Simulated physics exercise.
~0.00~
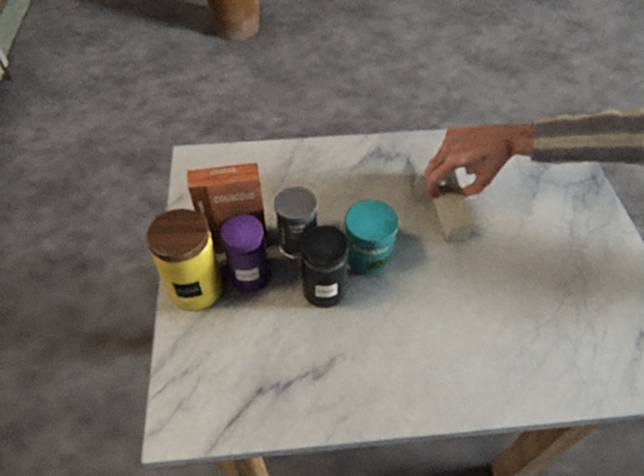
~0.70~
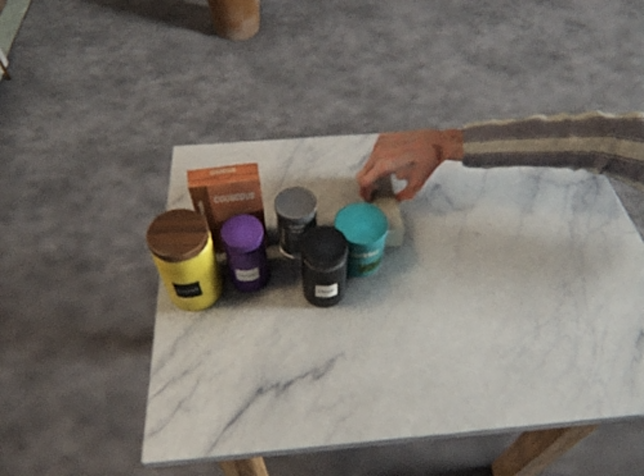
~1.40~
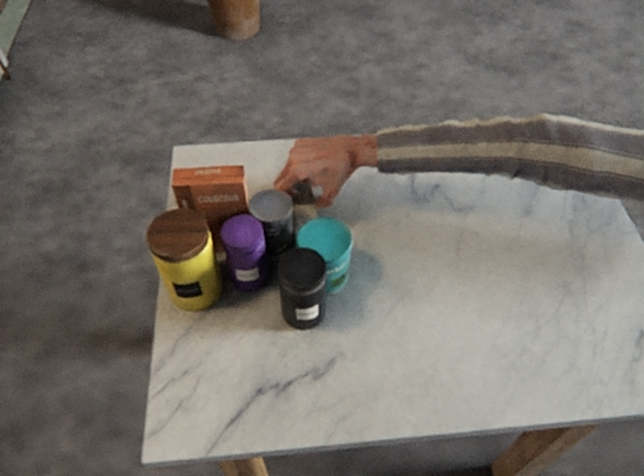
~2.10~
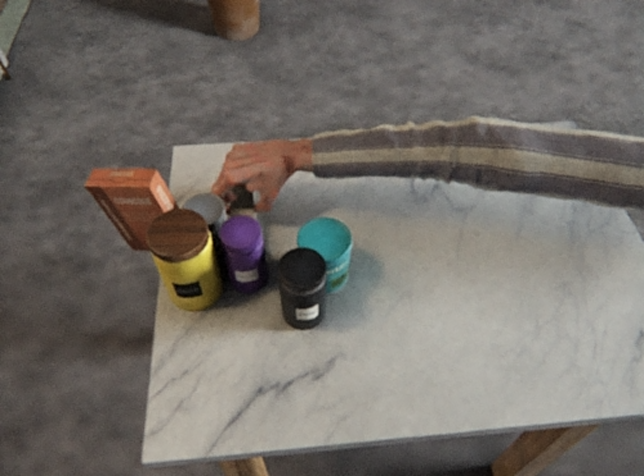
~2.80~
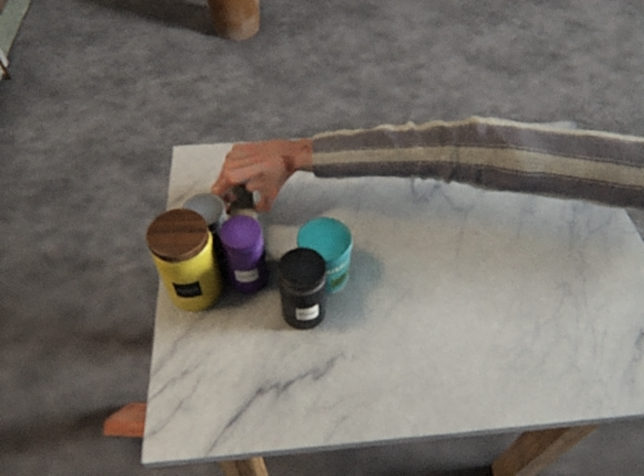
At first, a hand in a striped sleeve holds a small block on a marble-topped table, to the right of a cluster of jars, tins and an orange packet. The hand slides the block left, nudging the turquoise tin a little. As it continues, the turquoise tin, black jar, grey tin and packet all shift left. The turquoise tin and black jar then stay put while the grey tin moves farther and the packet tilts over the table's left edge. Finally, the packet drops off and lies below, while the purple and yellow jars remain in place and the hand stops.
